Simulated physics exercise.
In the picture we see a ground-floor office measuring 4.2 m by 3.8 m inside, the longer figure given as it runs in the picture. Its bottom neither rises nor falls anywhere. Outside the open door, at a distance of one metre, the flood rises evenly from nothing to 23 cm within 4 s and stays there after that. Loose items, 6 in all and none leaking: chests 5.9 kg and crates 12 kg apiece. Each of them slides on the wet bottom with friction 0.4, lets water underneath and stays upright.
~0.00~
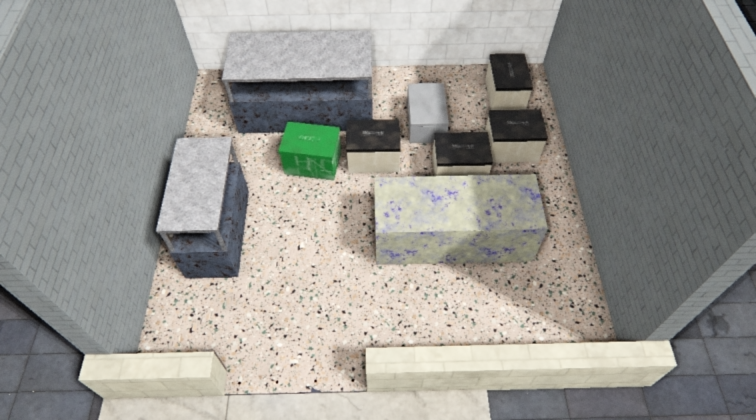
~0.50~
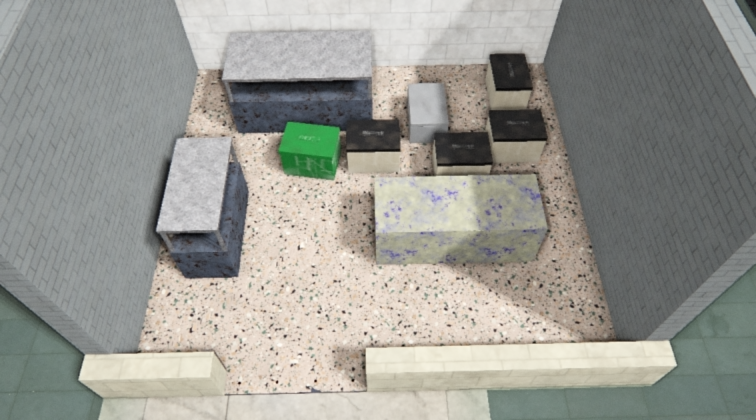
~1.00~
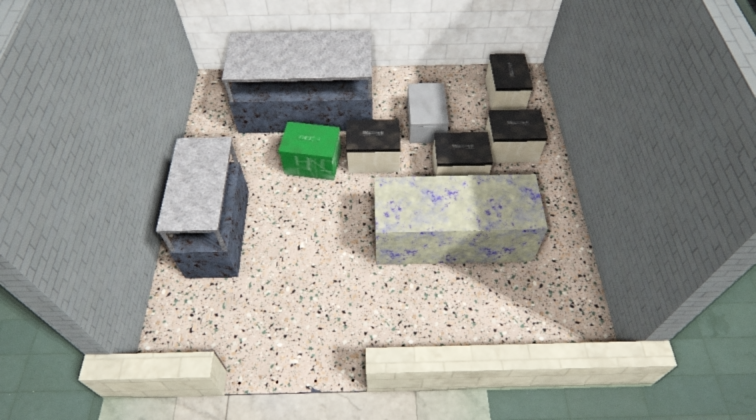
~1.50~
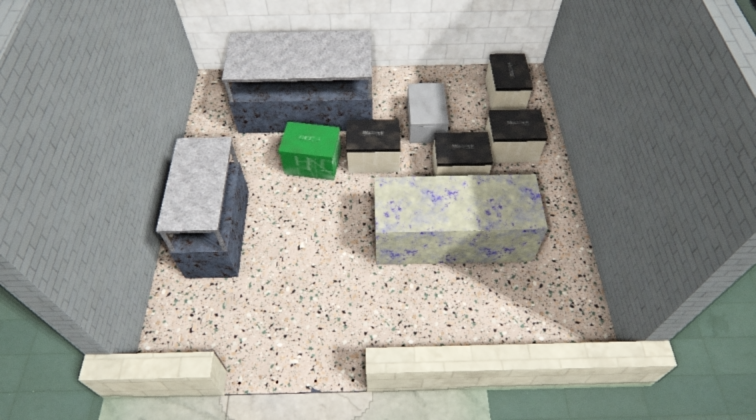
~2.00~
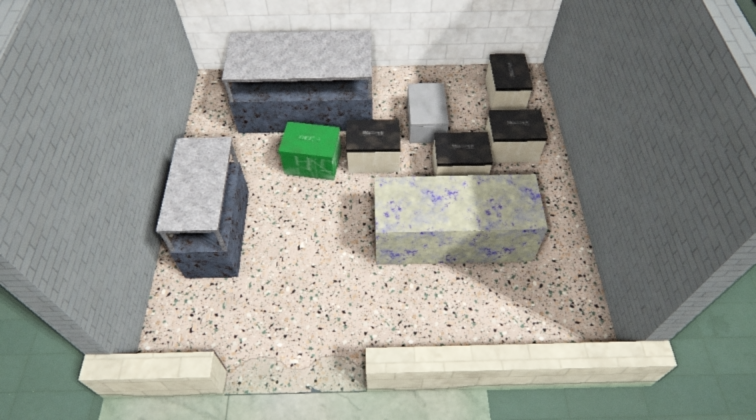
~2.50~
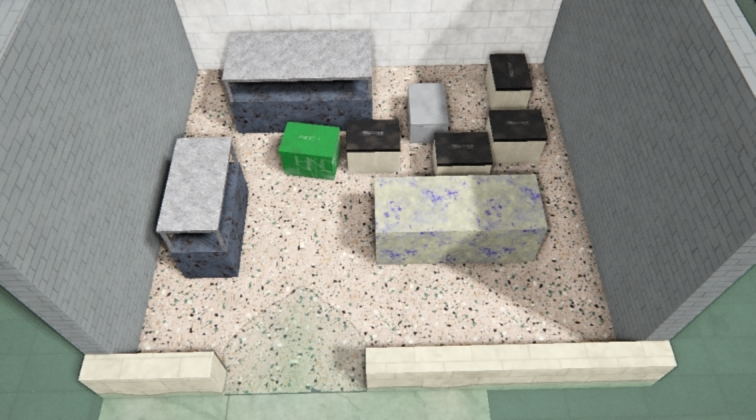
In a ground-floor office seen from above, a green chest, several dark-topped boxes and larger blocks stand on a speckled floor. Outside, greenish water covers the dark paving, then spreads over the pale slab toward the open doorway. Finally a thin sheet slips just inside, while every object stays still.
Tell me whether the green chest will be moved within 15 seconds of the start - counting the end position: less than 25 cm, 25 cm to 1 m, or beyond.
Result: A large displacement.
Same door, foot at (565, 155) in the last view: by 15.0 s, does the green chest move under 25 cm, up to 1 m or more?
As for the green chest, it winds up a long way off.
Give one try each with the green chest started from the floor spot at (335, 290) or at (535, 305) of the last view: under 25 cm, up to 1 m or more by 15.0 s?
Try one: Large displacement; try two: Large displacement.
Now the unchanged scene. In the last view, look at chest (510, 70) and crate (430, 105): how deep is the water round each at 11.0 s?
Depth approx. 14 cm / 12 cm.
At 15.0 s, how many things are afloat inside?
The number is 6.
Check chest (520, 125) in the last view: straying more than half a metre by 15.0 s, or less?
I'd say beneath it.
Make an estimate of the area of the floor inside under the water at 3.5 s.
Close to 3.0 m2, I'd say.
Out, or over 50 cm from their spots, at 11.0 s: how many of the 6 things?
The number comes to 4.
After 3.5 s the green chest is near (309, 139), 0.0 m from its start, aground; 0 afloat.
After 6.8 s the green chest is near (362, 115), 0.6 m from its start, afloat; 2 afloat.
After 11.0 s the green chest is near (506, 114), 2.0 m from its start, afloat; 6 afloat.
After 15.0 s the green chest is near (507, 121), 2.0 m from its start, afloat; 6 afloat.
